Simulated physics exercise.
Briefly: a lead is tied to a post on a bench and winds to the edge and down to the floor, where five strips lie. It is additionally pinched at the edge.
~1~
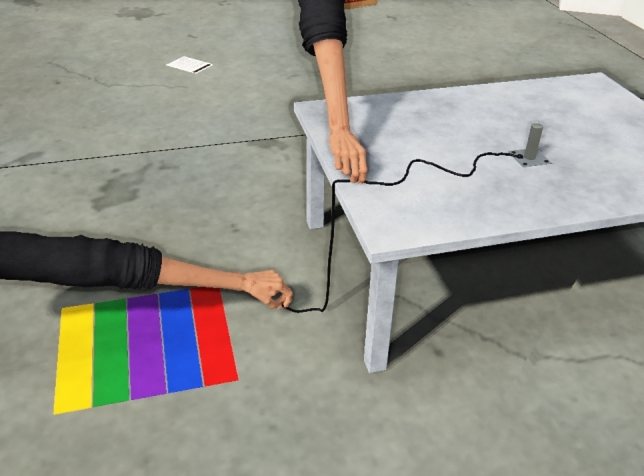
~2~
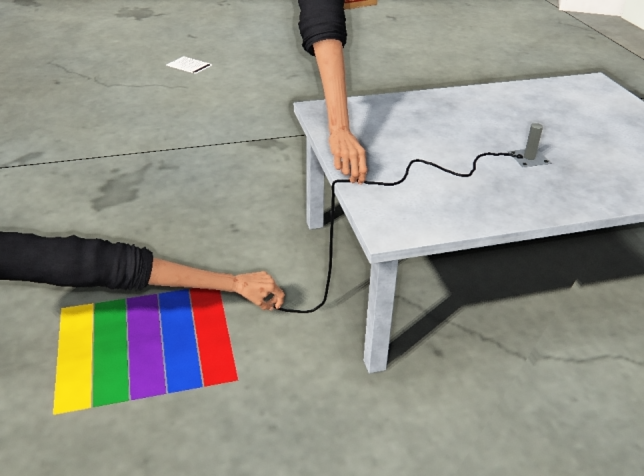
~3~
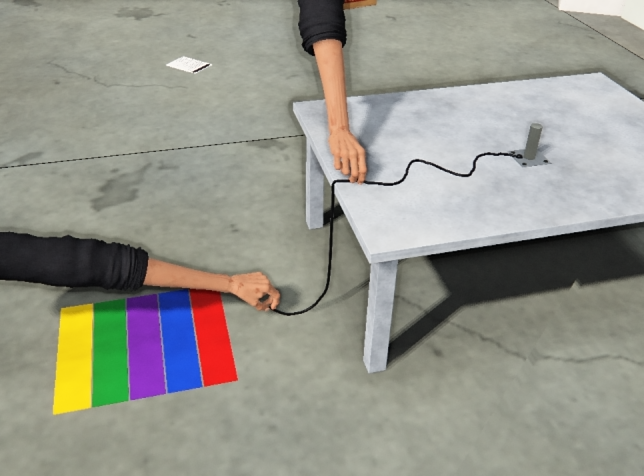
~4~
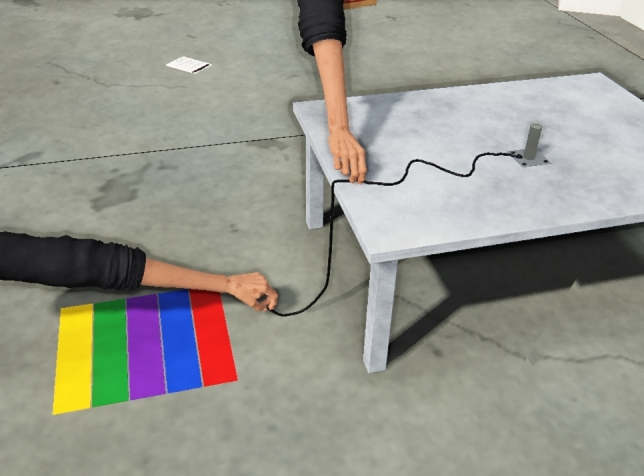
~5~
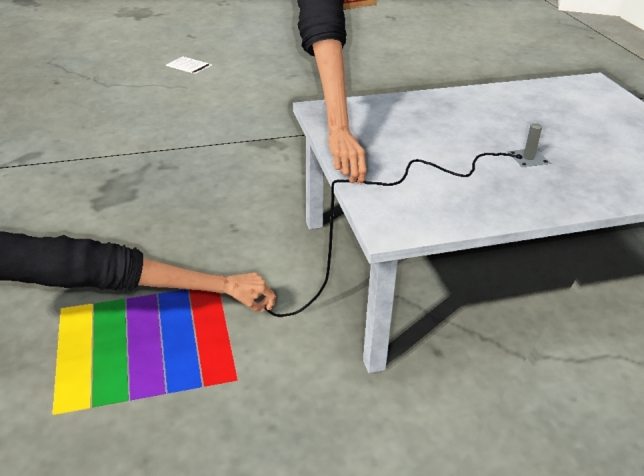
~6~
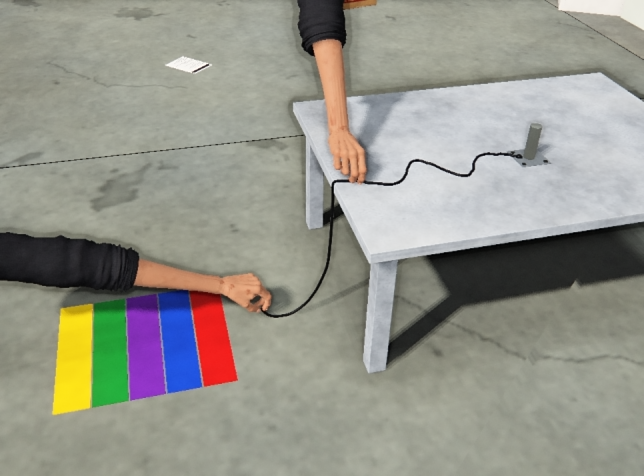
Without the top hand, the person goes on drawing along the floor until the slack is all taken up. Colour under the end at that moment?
Green.
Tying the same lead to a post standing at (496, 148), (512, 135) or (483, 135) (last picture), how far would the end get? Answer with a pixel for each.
About (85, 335), (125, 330) and (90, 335).
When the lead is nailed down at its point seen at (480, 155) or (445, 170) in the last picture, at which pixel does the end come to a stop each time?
(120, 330); (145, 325).
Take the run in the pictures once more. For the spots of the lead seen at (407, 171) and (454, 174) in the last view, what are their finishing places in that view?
In that view they sit near (360, 178) and near (426, 170).
Early on, end near (175, 323); over blue.
Midway, end near (136, 329); over purple.
At the end of the slack, end near (111, 333); over green. It halts on the green strip.
